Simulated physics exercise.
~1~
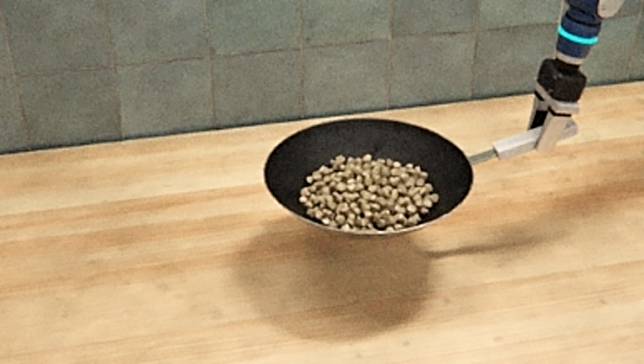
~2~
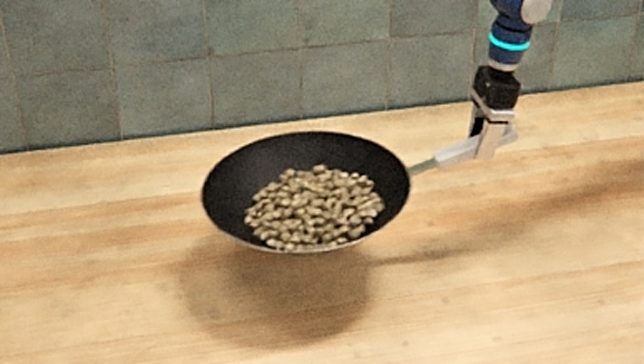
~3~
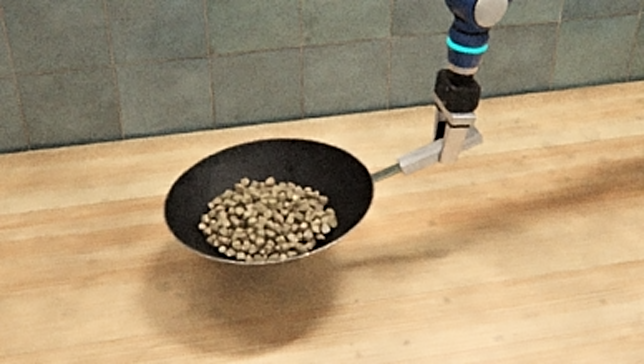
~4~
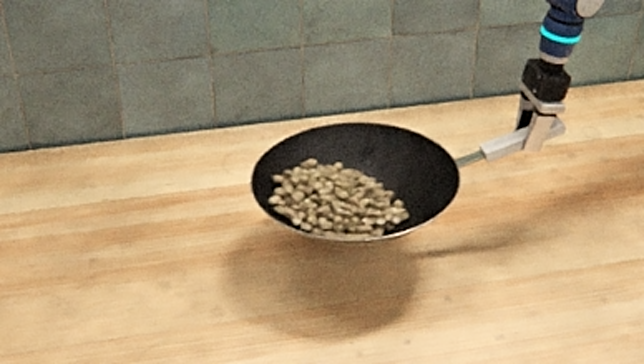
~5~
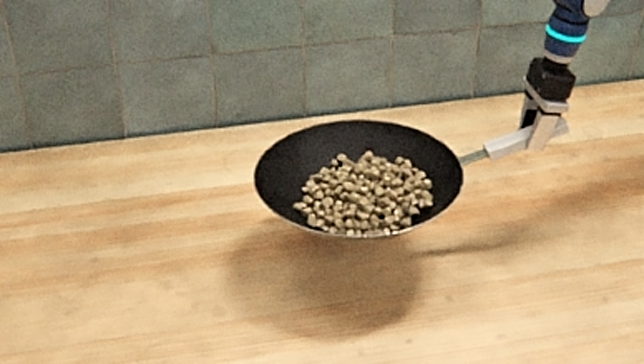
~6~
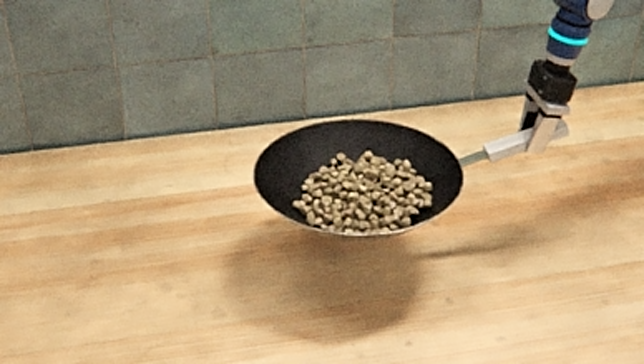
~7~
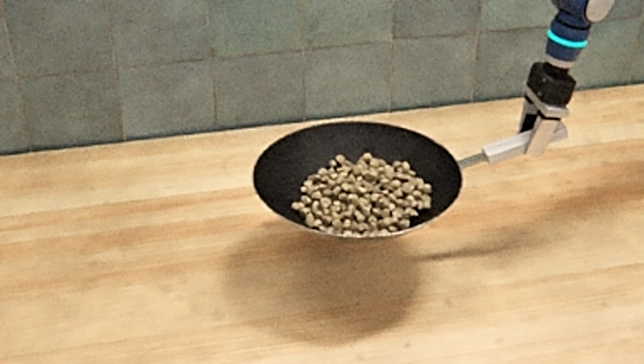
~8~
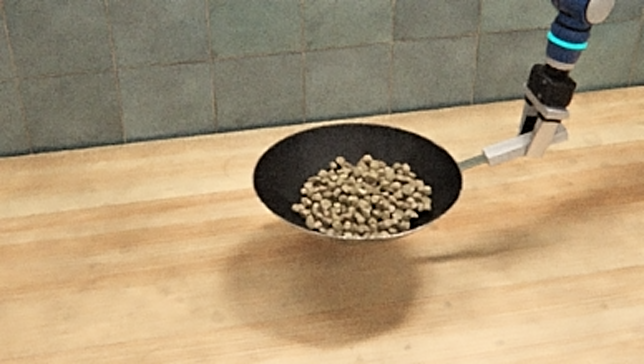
A robot arm holds a dark wok by its handle above a pale wooden counter, with a heap of small tan pebbles resting inside and grey-green tiles behind. The arm carries the wok to the left and slightly toward the viewer, its shadow sliding along the wood below. It then reverses and swings the wok back to the right, and the pebbles shift toward the left side of the pan. As the wok settles near its starting place, the heap slides back to the right. The wok then hangs almost still and upright, with the pebbles piled inside and none on the counter.
